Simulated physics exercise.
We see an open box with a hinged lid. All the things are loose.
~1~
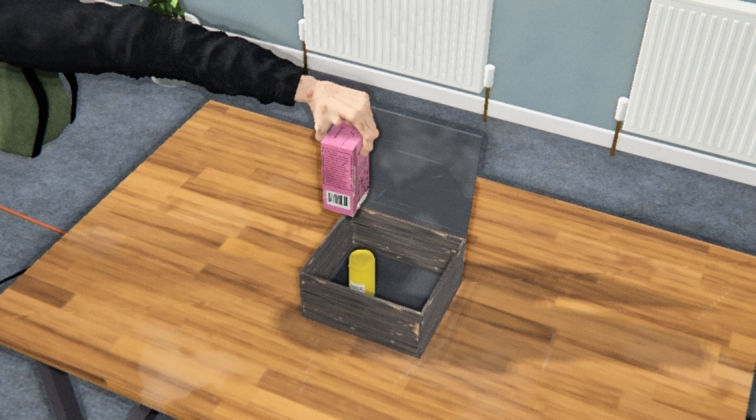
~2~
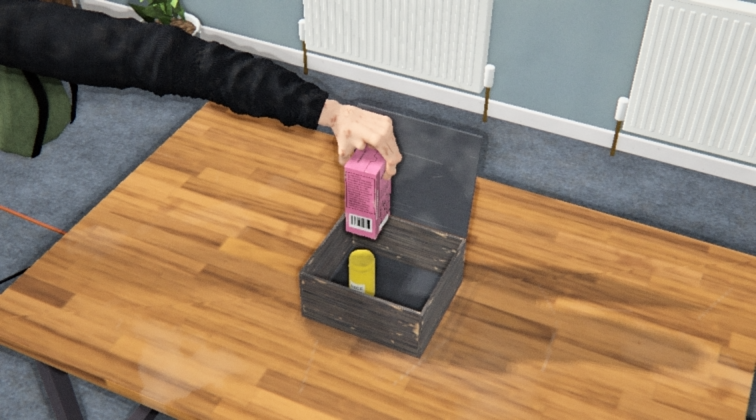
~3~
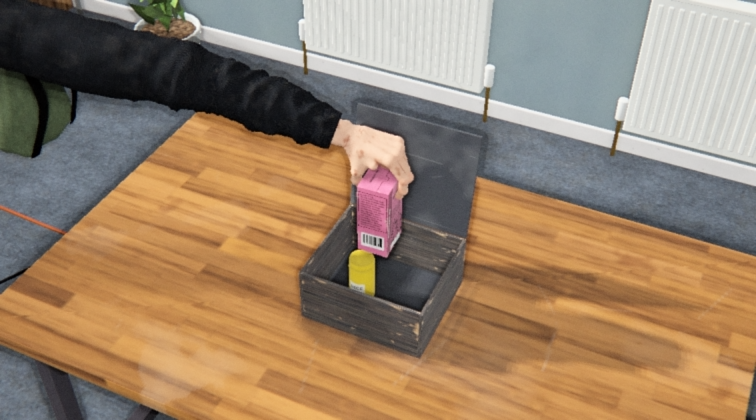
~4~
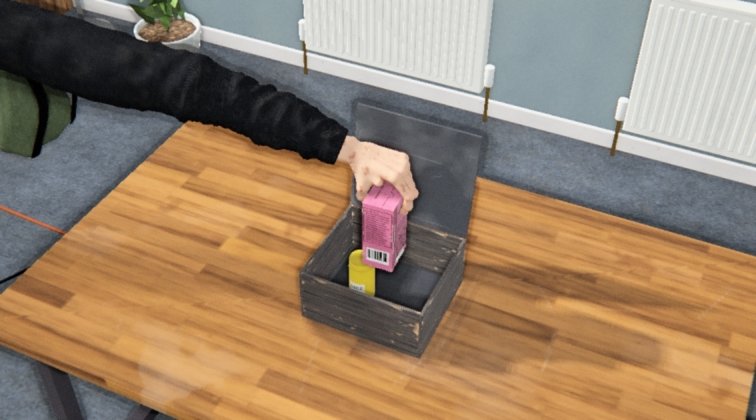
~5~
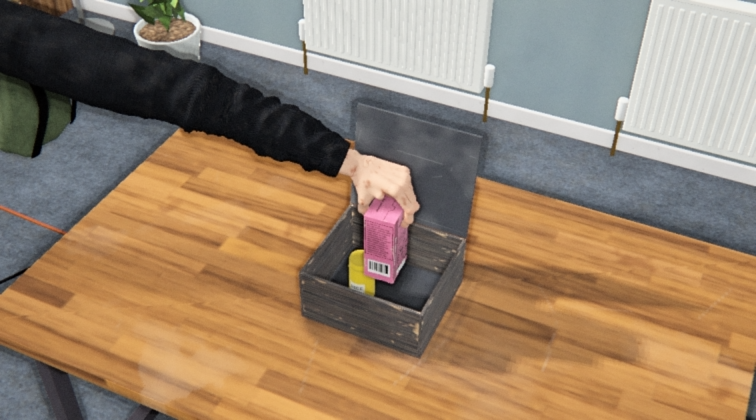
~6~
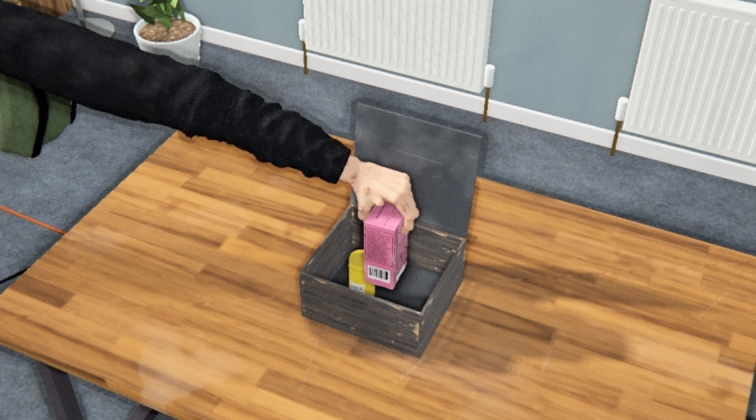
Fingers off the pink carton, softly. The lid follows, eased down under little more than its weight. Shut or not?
As it turns out, it stays ajar.
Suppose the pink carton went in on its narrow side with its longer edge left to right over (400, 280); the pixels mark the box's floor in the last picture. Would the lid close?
Then it closes.
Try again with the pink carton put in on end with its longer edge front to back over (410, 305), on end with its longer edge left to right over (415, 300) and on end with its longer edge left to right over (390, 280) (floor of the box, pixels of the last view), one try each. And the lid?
First, it stays ajar; second, it will not close; third, it closes.
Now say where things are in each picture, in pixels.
The first picture shows still above its spot; pink carton (346, 168); yellow shaker (362, 276).
The second picture shows still above its spot; pink carton (368, 192); yellow shaker (362, 276).
The third picture shows still above its spot; pink carton (380, 210); yellow shaker (362, 276).
The fourth picture shows still above its spot; pink carton (385, 225); yellow shaker (362, 276).
The fifth picture shows still above its spot; pink carton (386, 238); yellow shaker (362, 276).
The sixth picture shows in place under the hand; pink carton (386, 244); yellow shaker (362, 276).
Then, 0.40 s past the last view, pink carton displaced about its own width near (385, 283).
Then, 1.40 s past the last view, lid 72° above the rim; pink carton displaced about its own width near (385, 283).
Then, 1.90 s past the last view, lid 36° above the rim; pink carton displaced about its own width near (385, 283).
Finally, lid 20° above the rim; moved from the start, pink carton; yellow shaker still in place. Final places as the last picture's camera would see them, pink carton near (385, 283).
